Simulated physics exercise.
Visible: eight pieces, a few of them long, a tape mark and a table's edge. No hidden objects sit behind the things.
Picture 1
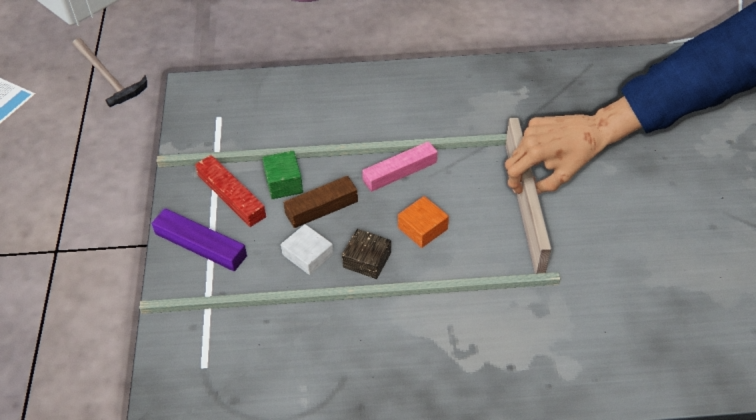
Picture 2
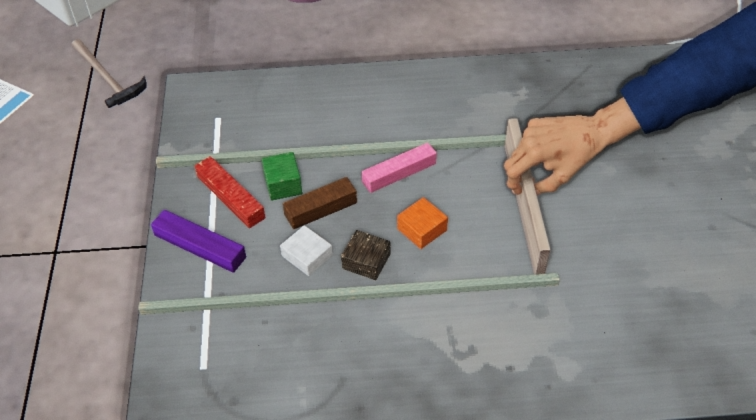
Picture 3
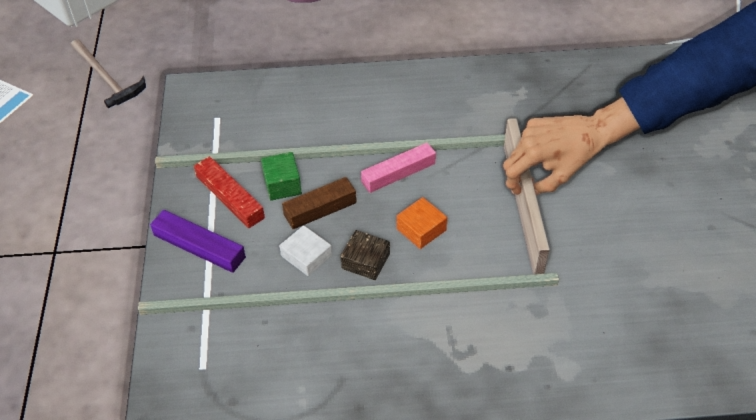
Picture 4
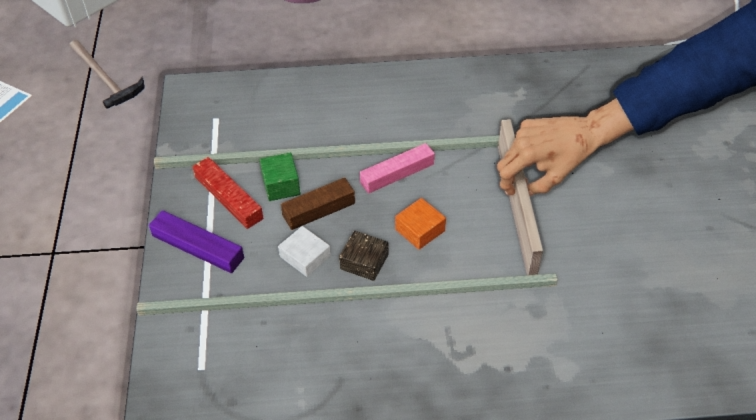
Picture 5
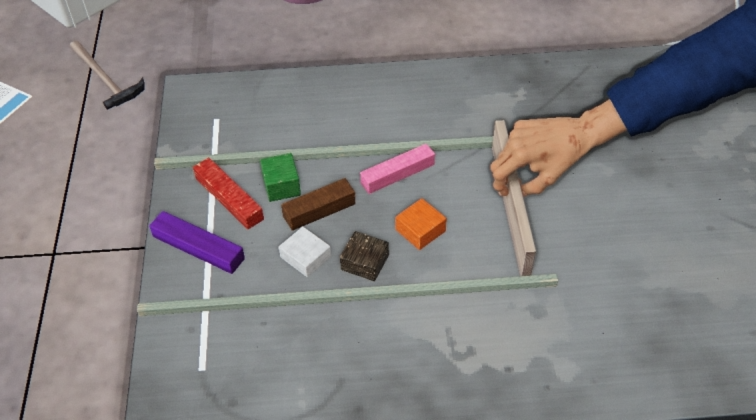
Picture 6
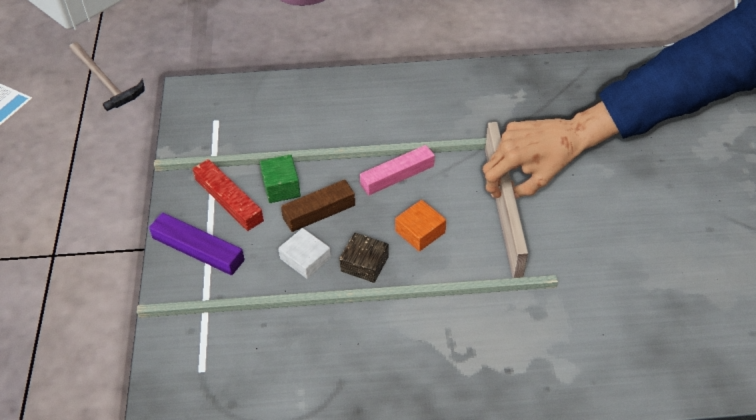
We see eight coloured blocks and bars lying between two pale green strips on a grey table, some by a white tape line, while a hand at the right slides a wooden board slightly left without touching them.
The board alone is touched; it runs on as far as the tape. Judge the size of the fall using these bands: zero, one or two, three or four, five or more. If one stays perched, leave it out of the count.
Falls: Three or four.
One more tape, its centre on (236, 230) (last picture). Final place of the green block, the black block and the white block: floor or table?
Lab note - green block not toppled, black block not toppled, white block not toppled.
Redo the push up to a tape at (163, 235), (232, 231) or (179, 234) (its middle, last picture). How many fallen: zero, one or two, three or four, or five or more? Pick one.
Five or over; 1 or 2; five or more.
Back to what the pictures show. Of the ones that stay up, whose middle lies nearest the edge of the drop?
White block.
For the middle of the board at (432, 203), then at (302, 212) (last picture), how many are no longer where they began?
Counting first: 2, next 8.
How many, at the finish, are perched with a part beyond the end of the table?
I get 2.
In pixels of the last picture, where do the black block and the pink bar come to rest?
Middles: Around (187, 279) and around (185, 192).
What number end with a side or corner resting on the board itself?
Number in contact with it: 3.
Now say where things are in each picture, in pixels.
The first frame shows purple stick (199, 239); red bar (230, 190); green block (283, 175); board (527, 193); tape (212, 228).
The second frame shows red bar (230, 192); pink bar (400, 167).
The third frame shows green block (281, 176); board (525, 194).
The fourth frame shows purple stick (196, 241); black block (364, 256).
The fifth frame shows red bar (228, 193); white block (305, 252).
The sixth frame shows purple stick (197, 244); red bar (228, 194); green block (280, 179); board (505, 198); tape (210, 232).
A little later, none off yet; purple stick at rest near (197, 244); red bar at rest near (228, 194); green block at rest near (280, 179).
Next, none off yet; purple stick shifted a little near (177, 255); red bar shifted a little near (210, 194); green block shifted about its own width near (252, 174).
When it is over, the number that fall off is three or four; down, brown bar, red bar and purple stick.
